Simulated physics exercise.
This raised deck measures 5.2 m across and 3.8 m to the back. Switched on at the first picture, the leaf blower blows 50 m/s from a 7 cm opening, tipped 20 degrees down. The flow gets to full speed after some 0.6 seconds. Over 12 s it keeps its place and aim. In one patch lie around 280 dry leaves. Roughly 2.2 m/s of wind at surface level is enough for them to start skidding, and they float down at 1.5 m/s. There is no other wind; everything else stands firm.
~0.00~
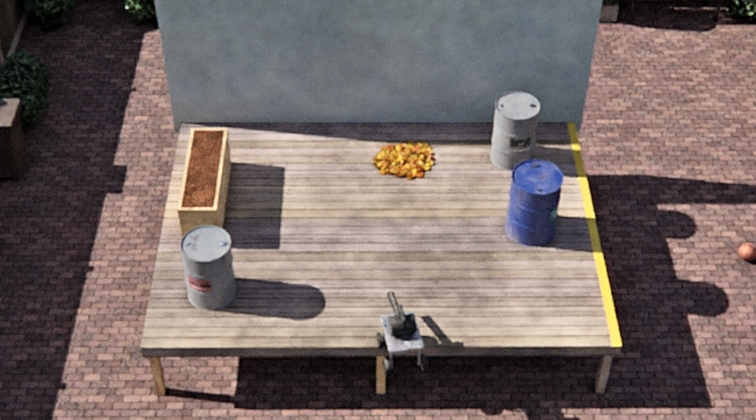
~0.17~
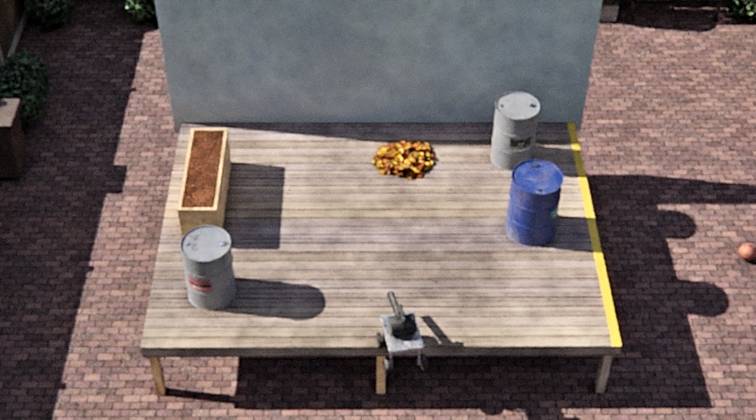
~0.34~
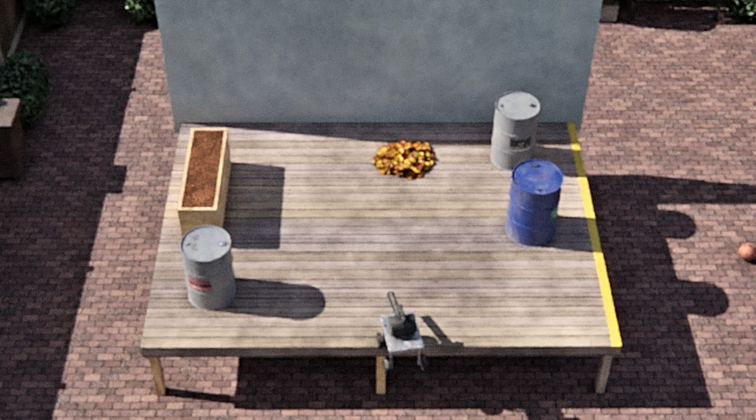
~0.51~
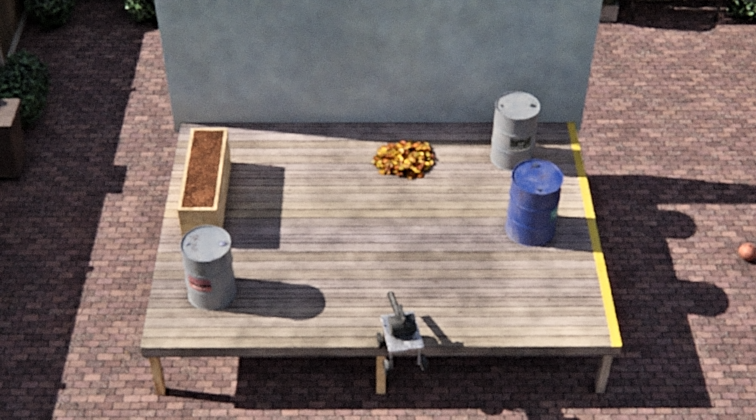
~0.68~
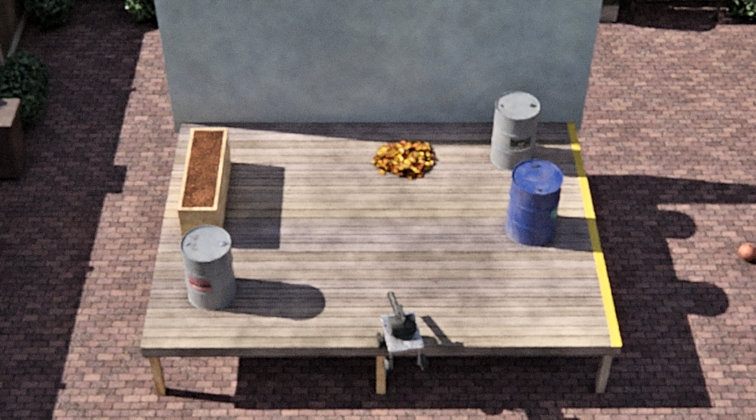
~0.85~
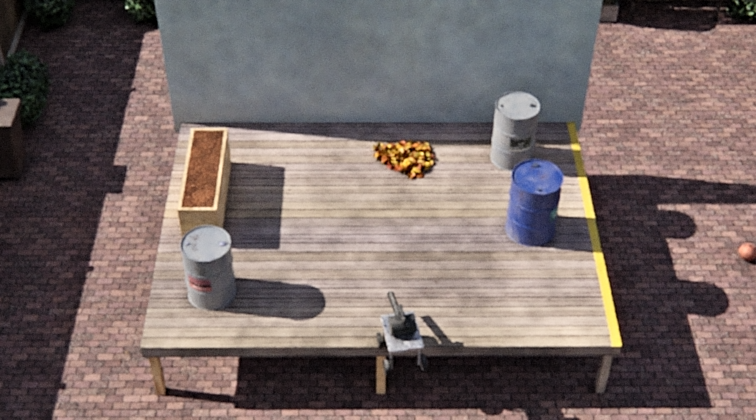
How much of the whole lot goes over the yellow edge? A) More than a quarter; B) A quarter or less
Answer: B.
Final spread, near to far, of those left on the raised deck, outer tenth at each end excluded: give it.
The middle bunch covers about 0.0 m from near to far.
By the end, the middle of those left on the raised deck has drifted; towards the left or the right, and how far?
The middle moved rightwards, roughly 0.4 m.
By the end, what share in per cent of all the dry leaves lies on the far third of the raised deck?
I'd put it at about 100 percent.
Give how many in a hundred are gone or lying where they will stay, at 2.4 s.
The share is about 30 %.
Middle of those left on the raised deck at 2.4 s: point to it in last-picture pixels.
Their middle would be near (420, 118) in the last picture.
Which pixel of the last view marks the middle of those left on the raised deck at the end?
(433, 119).
After 2.4 s the count stands so, 0 % are over the yellow edge; the middle of those still in play is near (420, 118).
After 3.8 s the count stands so, 0 % are over the yellow edge; the middle of those still in play is near (423, 120).
After 6.6 s the count stands so, 1 % are over the yellow edge; the middle of those still in play is near (428, 118).
After 12.0 s, at the end, 4 % are over the yellow edge; the middle of those still in play is near (433, 119).
